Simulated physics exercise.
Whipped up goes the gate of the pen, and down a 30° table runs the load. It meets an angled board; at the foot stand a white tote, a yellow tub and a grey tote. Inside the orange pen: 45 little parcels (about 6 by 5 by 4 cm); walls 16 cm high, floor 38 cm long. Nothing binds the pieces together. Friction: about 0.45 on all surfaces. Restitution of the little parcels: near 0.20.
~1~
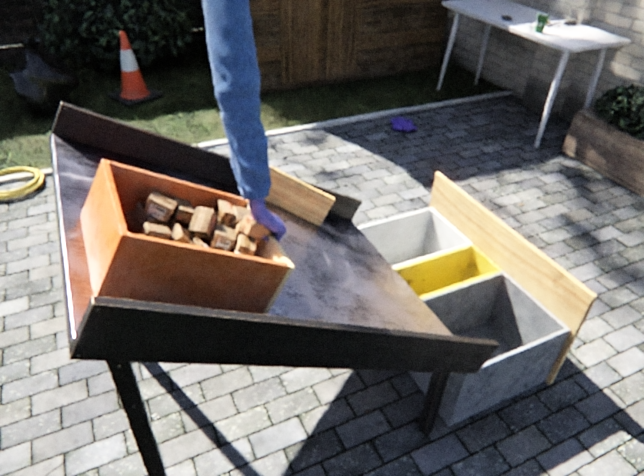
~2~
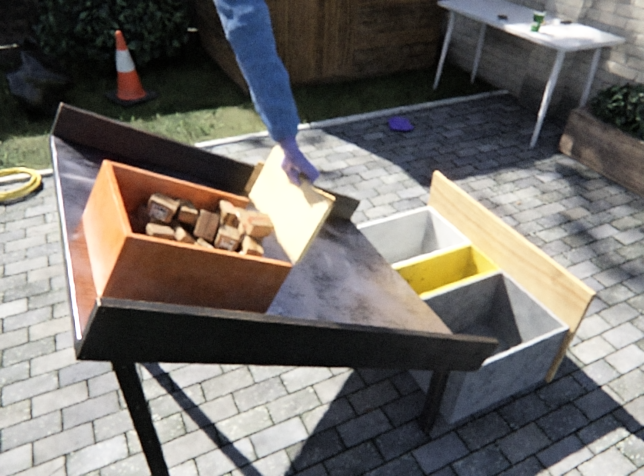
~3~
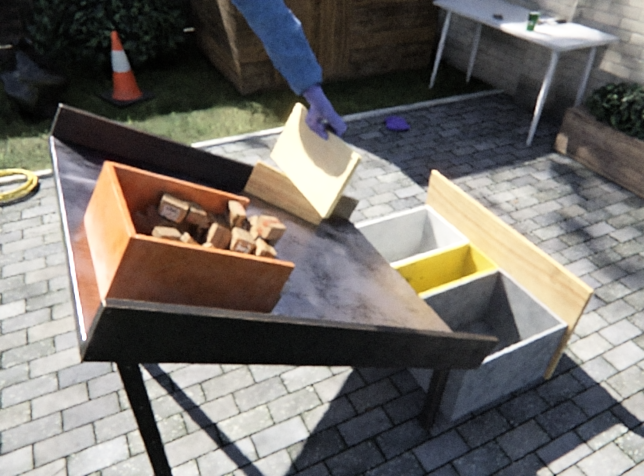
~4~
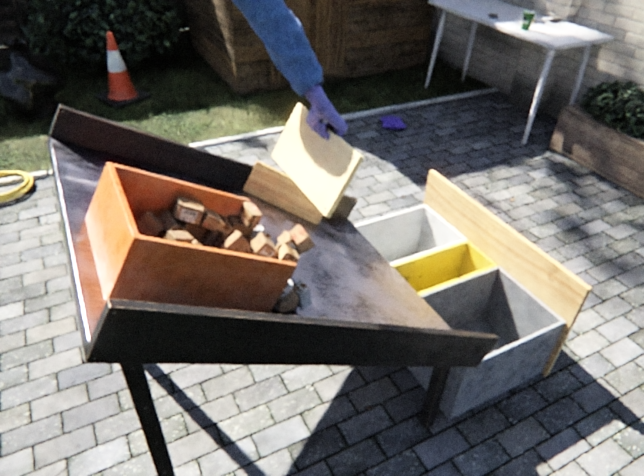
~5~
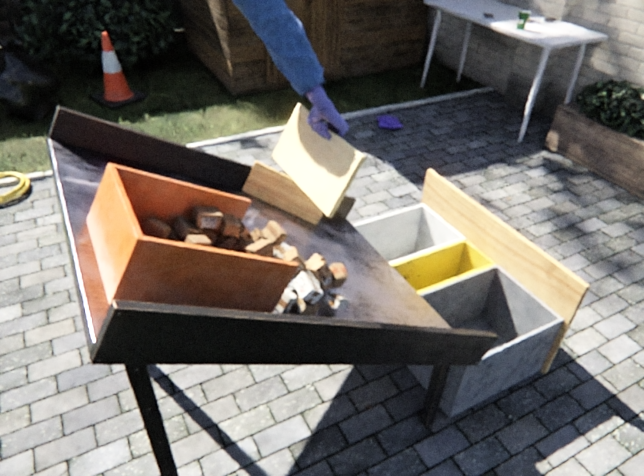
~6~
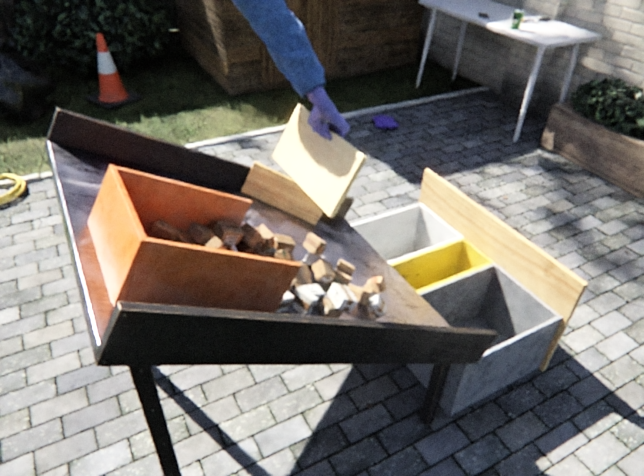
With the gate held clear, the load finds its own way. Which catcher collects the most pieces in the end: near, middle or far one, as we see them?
The pile builds up up front.
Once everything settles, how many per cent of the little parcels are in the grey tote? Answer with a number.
About 65 per cent.
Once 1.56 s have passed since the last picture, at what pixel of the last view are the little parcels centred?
I'd place it about (469, 336) in the last view.
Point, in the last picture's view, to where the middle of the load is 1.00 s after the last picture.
Somewhere around pixel (464, 331) in the last view.
Then, 0.25 s after the last picture, 8 still in the orange pen, 1 in the grey tote, 34 on the slope and 2 in the air.
Then, 0.56 s after the last picture, 4 in the yellow tub, 7 in the grey tote, 31 on the slope and 3 in the air.
Then, 1.00 s after the last picture, 12 in the yellow tub, 25 in the grey tote and 8 on the slope.
Final count (1.56 s after the last picture), 15 in the yellow tub and 30 in the grey tote.
